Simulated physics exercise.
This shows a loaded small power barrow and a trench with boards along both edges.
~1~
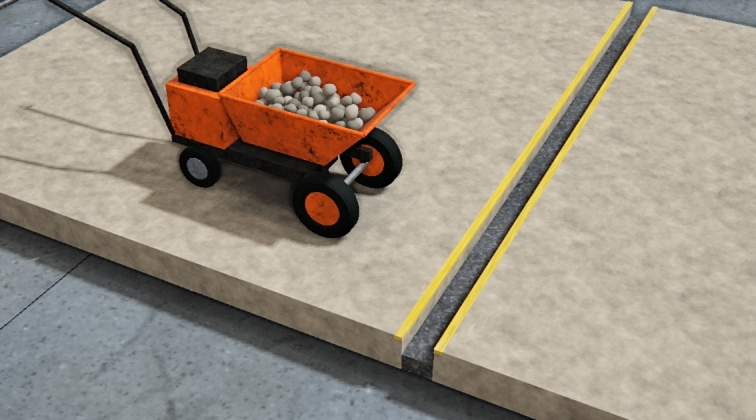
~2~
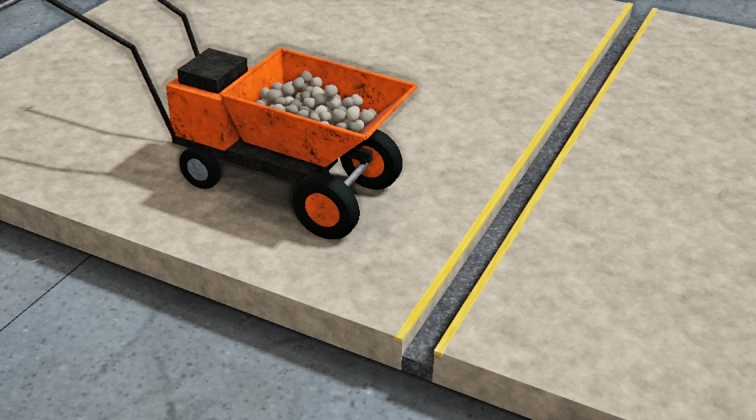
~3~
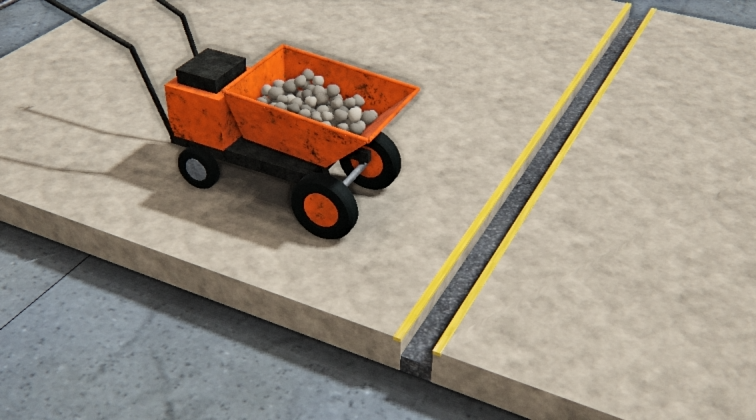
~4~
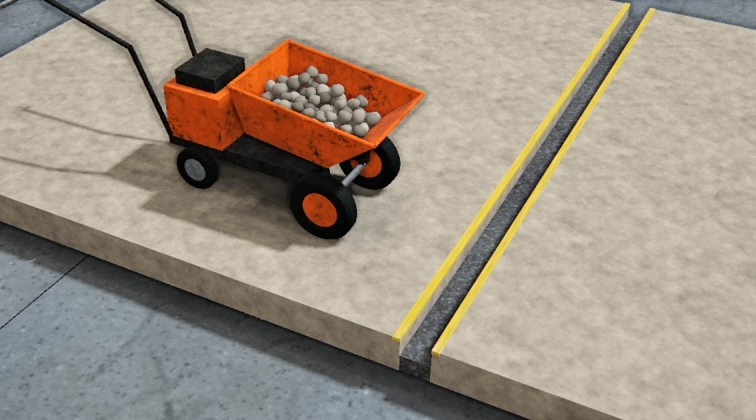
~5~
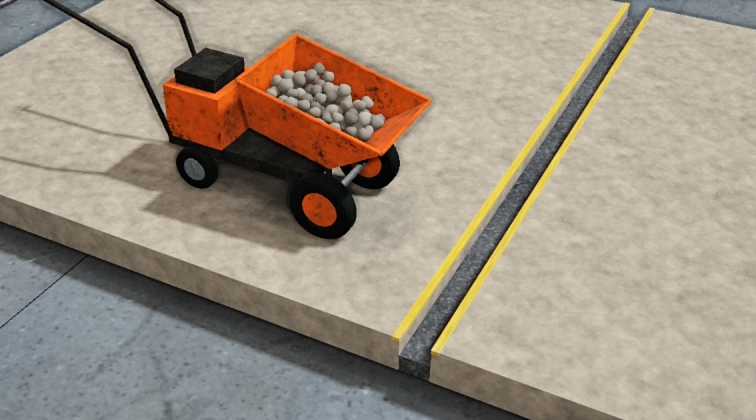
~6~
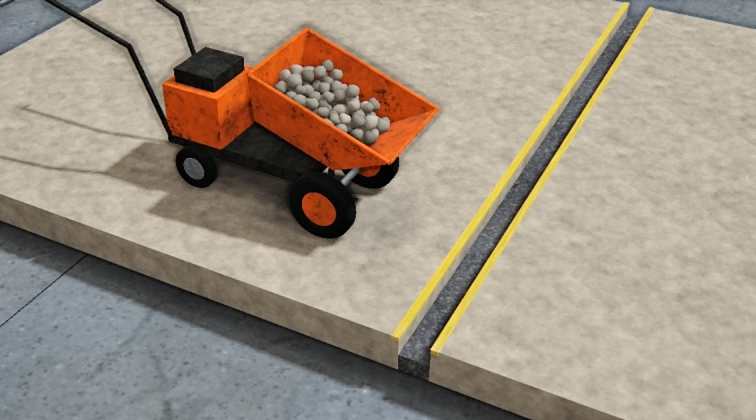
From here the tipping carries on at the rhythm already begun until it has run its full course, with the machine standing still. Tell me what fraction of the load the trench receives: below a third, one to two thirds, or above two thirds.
Trench gets a third to two thirds.
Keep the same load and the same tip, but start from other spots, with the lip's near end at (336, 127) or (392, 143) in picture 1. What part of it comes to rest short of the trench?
The first position yields around 50 per cent; the second yields around 0 per cent.
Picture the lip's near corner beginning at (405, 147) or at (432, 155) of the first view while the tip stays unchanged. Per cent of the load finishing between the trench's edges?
30 % and 0 %.
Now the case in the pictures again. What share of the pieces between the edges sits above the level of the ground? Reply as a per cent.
Roughly 30 percent.
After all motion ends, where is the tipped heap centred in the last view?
The centre ends up roughly at (473, 248).
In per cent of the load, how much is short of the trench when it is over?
Roughly 20 per cent of the load.
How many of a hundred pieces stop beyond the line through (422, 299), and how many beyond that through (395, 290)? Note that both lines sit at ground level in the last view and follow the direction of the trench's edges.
In order: 60 per cent, then 80 per cent.
Just after the last frame, skip tipped steeply; every one in the skip.
A moment on, skip tipped right over; the larger part in the skip; about a tenth short of the trench; about a tenth in or heaped over the trench.
Further on, skip tipped right over; roughly a quarter in the skip; roughly a quarter short of the trench; roughly half in or heaped over the trench; about a tenth beyond it.
When it is over, skip tipped right over; roughly a quarter in the skip; roughly a quarter short of the trench; roughly half in or heaped over the trench; about a tenth beyond it.
